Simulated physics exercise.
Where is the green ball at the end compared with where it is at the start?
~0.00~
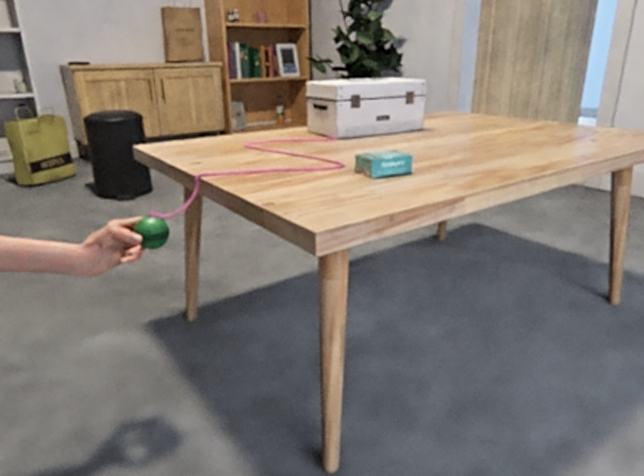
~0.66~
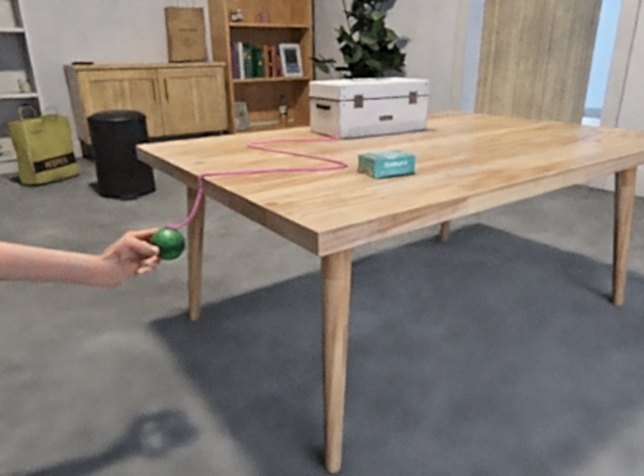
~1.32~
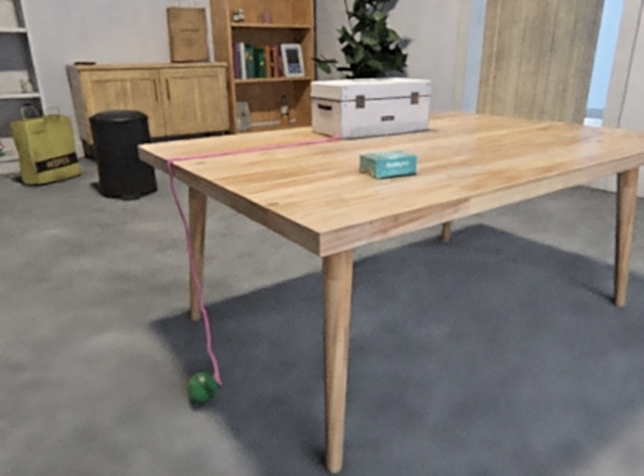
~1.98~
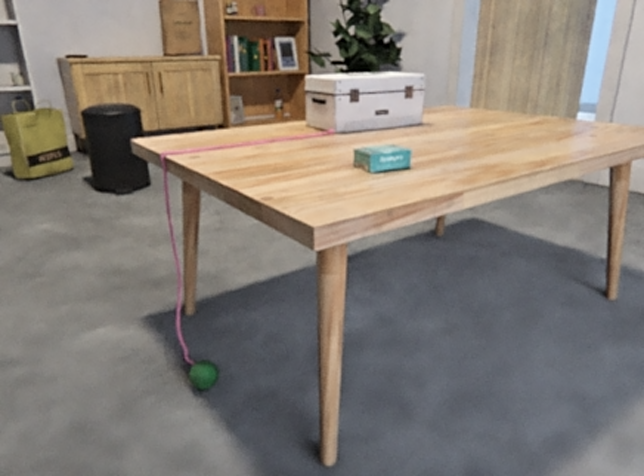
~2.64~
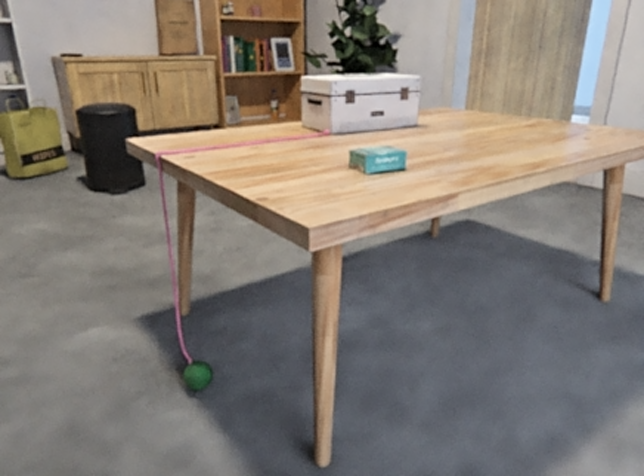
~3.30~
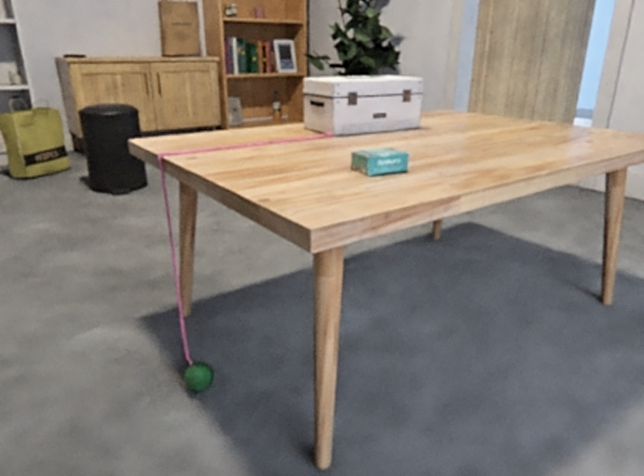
At the start the green ball is held in a hand near the table's left corner. At the end it is on the floor, lower down and slightly farther right, with the pink string running up to the tabletop.
